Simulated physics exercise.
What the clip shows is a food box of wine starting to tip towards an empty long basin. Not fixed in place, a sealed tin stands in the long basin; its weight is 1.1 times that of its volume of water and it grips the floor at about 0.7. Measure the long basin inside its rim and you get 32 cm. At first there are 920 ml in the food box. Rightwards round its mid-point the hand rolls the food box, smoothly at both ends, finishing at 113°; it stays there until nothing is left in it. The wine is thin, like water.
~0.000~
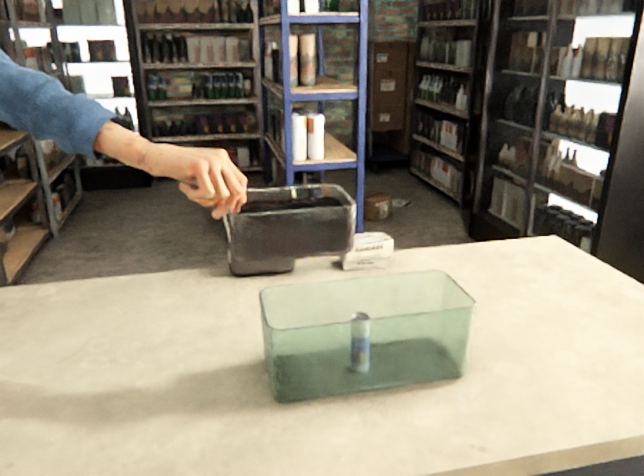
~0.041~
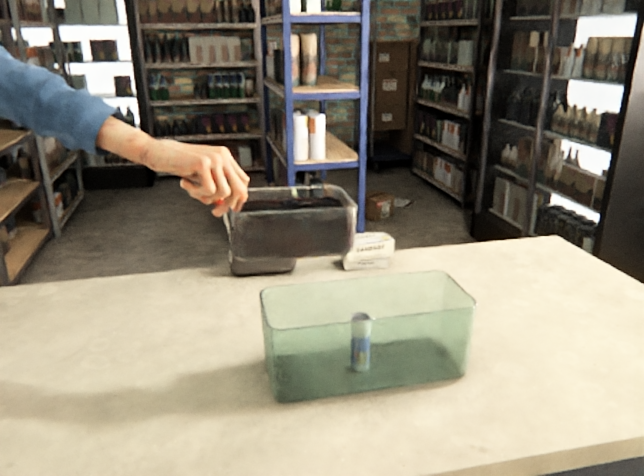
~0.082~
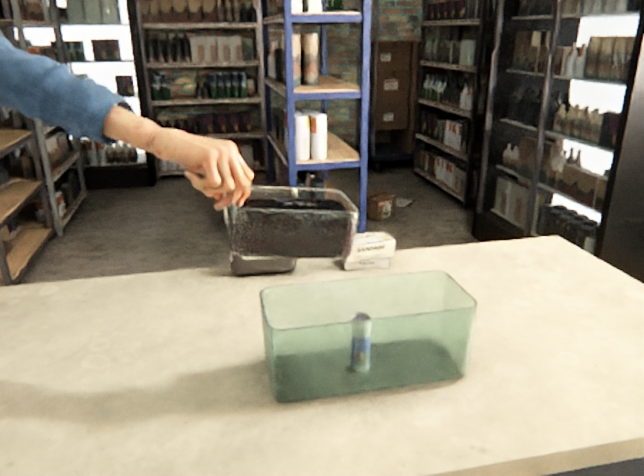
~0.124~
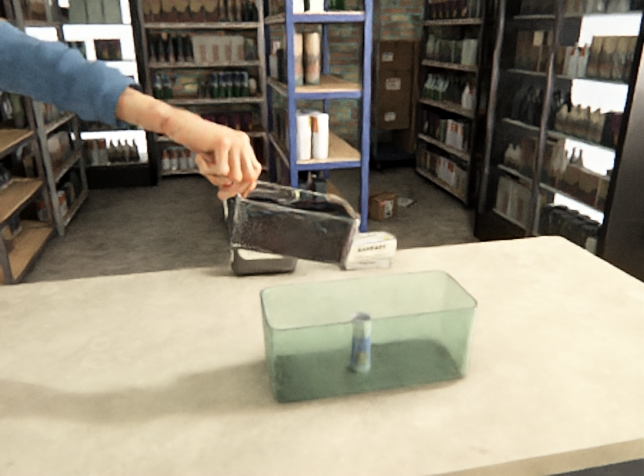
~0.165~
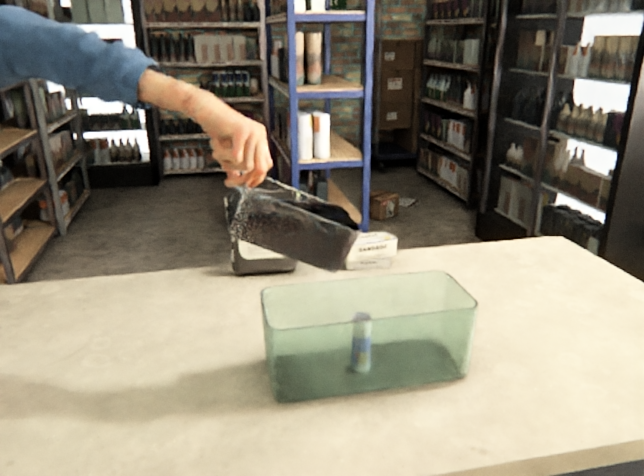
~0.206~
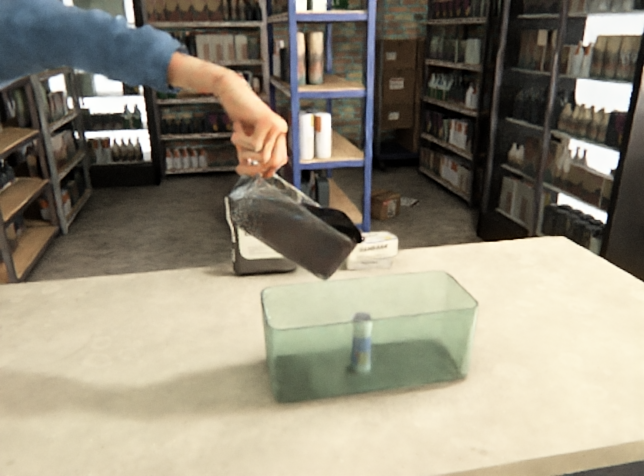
A hand tilting a clear box of dark liquid rightwards above a green-tinted basin with a small tin inside, on a pale counter.
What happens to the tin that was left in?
It rides it out.
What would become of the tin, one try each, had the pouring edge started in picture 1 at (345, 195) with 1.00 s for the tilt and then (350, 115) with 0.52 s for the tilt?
The tin stays vertical the first time and stays vertical the second time.
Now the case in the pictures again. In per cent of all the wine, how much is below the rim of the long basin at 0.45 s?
About 58 per cent.
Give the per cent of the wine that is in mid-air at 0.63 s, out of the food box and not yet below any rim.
About 12 per cent.
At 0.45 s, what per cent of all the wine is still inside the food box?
I'd put it near 10 percent.
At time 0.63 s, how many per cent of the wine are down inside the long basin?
I'd put it at roughly 80 per cent.
After 0.45 s the tilt is 108° and 10 per cent is still to pour; the tin stands where it began.
After 0.63 s the tilt is 113° and 3 per cent is still to pour; the tin stands where it began.
After 0.82 s the tilt is 113° and 0 per cent is still to pour; the tin stands where it began.
After 1.02 s the tilt is 113° and 0 per cent is still to pour; the tin stands where it began.
In the end the tin stands where it began.
